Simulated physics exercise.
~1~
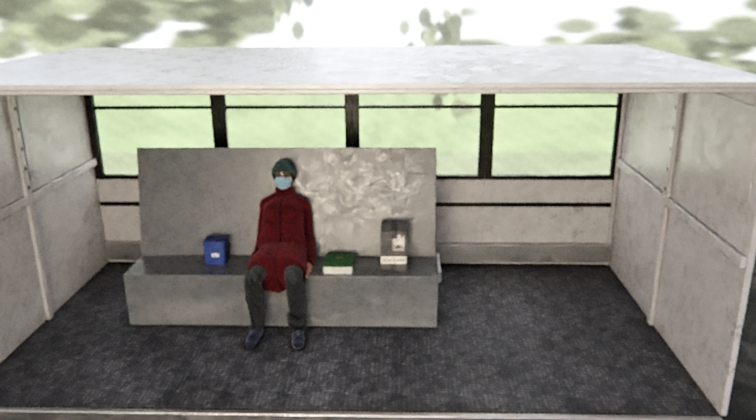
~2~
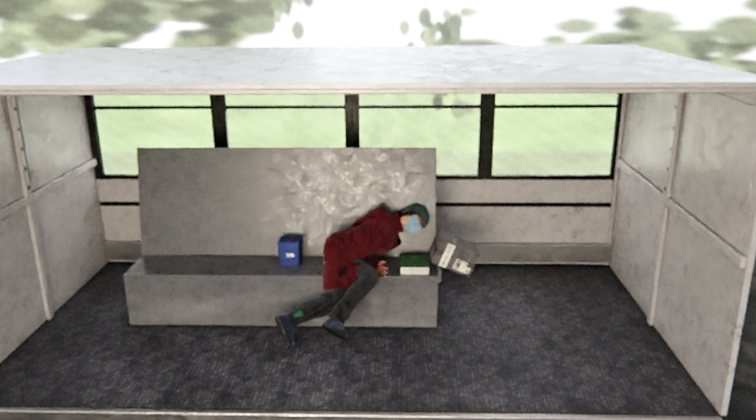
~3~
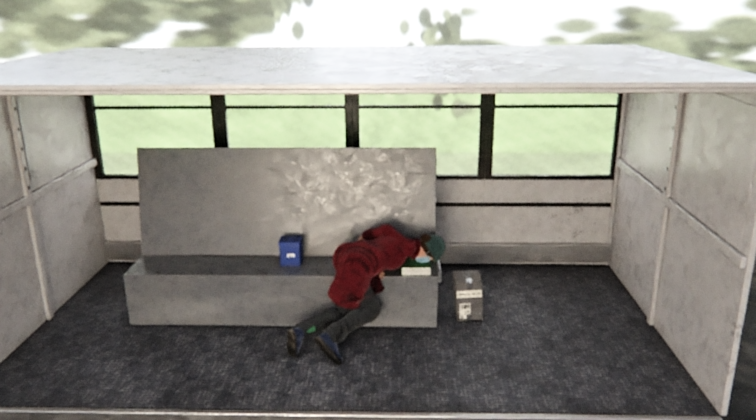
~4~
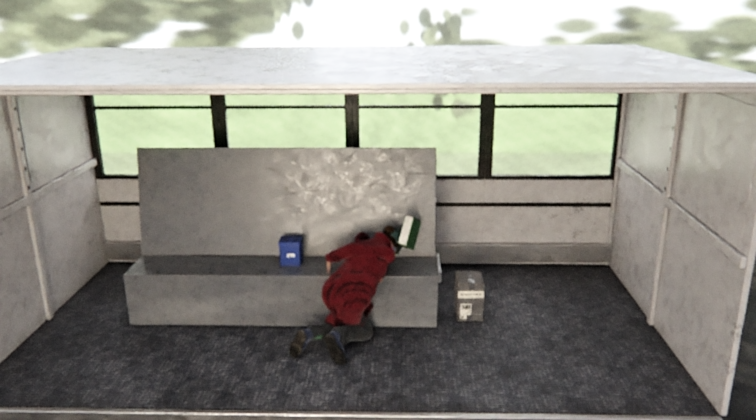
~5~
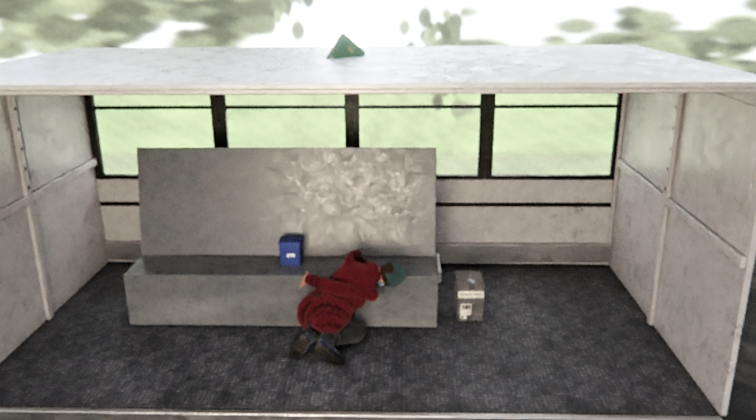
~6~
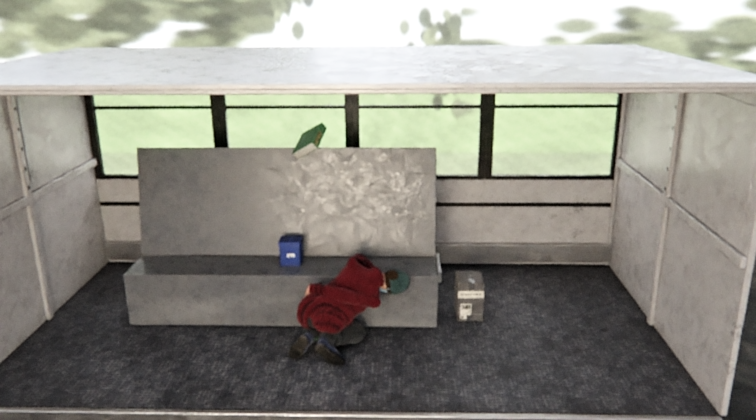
A masked person topples right and slumps off the bench as a grey pack falls and a green folder flies up.
